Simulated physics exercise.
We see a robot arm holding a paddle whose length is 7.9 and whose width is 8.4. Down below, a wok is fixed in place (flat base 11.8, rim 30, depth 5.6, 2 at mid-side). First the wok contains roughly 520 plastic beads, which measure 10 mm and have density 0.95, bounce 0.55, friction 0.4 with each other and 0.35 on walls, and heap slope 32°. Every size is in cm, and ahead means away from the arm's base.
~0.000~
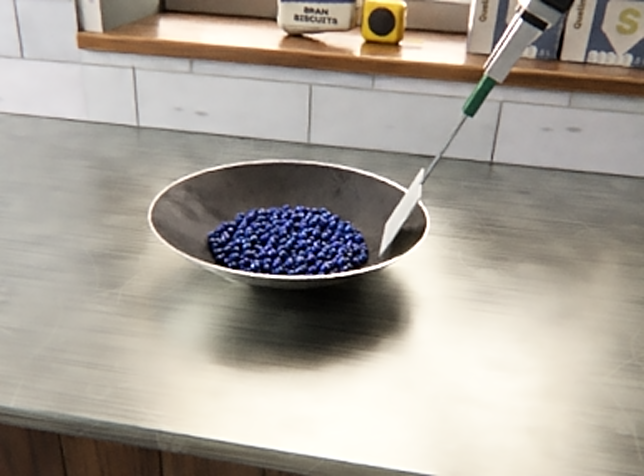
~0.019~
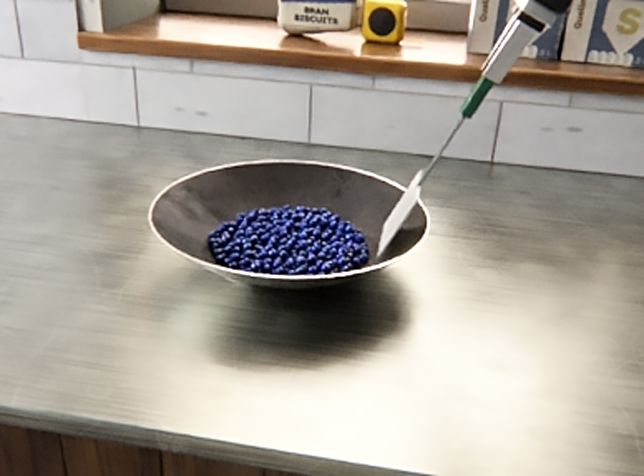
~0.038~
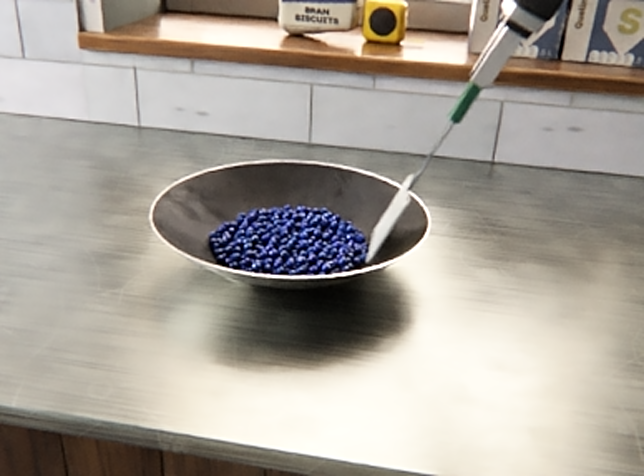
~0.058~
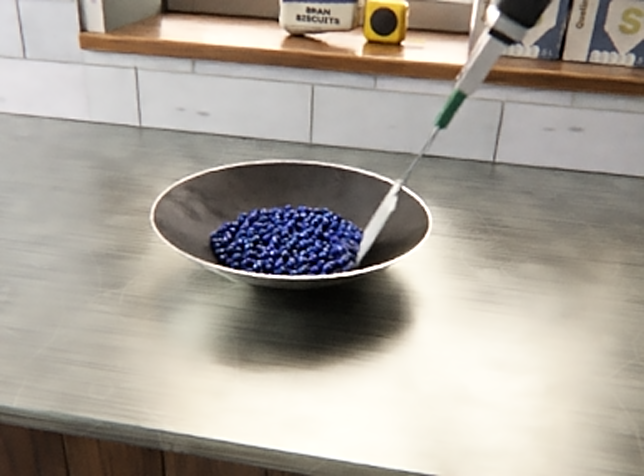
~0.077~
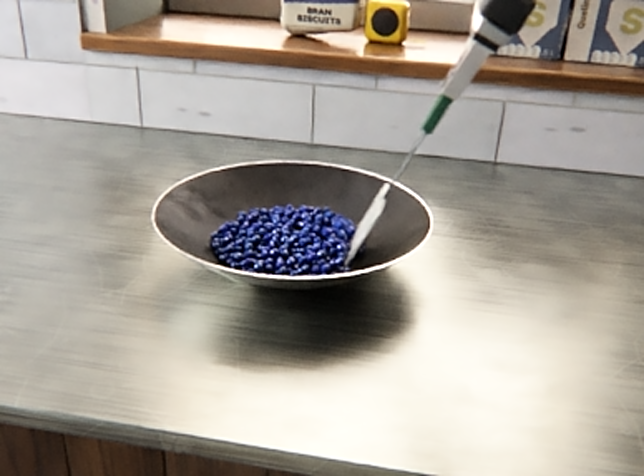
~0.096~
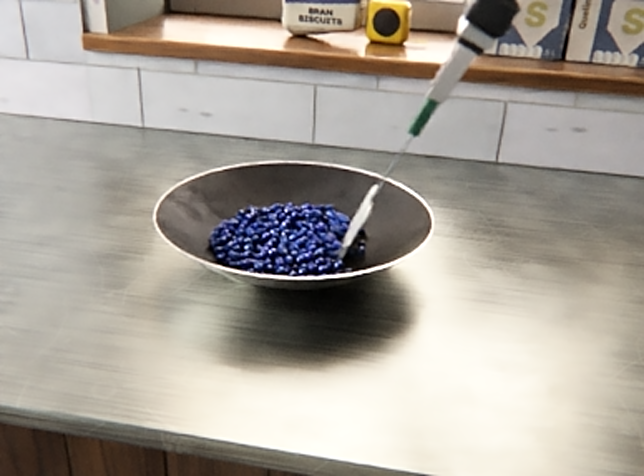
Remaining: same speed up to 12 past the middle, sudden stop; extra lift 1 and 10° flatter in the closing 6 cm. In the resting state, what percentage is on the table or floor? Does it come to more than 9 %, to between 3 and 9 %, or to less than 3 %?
It comes to more than 9 %.
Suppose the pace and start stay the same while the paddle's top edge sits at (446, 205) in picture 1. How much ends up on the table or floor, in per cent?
I'd estimate around 30 per cent.
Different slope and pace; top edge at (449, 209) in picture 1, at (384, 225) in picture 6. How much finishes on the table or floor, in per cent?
Roughly 40 percent ends up there.
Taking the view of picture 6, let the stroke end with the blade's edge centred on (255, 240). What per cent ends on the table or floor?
Roughly 0 per cent.
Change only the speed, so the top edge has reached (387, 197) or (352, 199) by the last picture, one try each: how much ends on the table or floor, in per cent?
About 25 and 40 percent.
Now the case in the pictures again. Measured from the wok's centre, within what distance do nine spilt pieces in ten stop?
50 cm.
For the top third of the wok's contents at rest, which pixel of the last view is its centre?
The centre sits close to (239, 229).
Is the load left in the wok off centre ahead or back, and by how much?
About 3.0 centimetres ahead.
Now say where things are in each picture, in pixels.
The first picture shows paddle top edge at (422, 183), sloping 65°; upper third of the load around (292, 236), from x 210 to 365, top at y 210; 521 in the wok.
The second picture shows paddle top edge at (420, 184), sloping 65°; upper third of the load around (292, 236), from x 210 to 365, top at y 210.
The third picture shows paddle top edge at (409, 188), sloping 65°; upper third of the load around (293, 236), from x 215 to 365, top at y 210.
The fourth picture shows paddle top edge at (396, 194), sloping 65°; upper third of the load around (297, 237), from x 215 to 365, top at y 210.
The fifth picture shows paddle top edge at (384, 197), sloping 65°; upper third of the load around (297, 235), from x 215 to 360, top at y 210.
The sixth picture shows paddle top edge at (372, 200), sloping 65°; upper third of the load around (295, 236), from x 215 to 360, top at y 205; 521 in the wok.
After 0.18 s, sloping 65°, highest piece 6 above the table; 521 in the wok.
After 0.27 s, sloping 63°, highest piece 6 above the table; 521 in the wok.
After 0.51 s, sloping 55°, highest piece 5 above the table; 360 in the wok, 156 on the table or floor, 5 on the blade or in flight.
After 1.56 s, sloping 55°, highest piece 4 above the table; 360 in the wok, 161 on the table or floor.
At rest, 360 in the wok, 161 on the table or floor. That is 31 % on the table or floor.
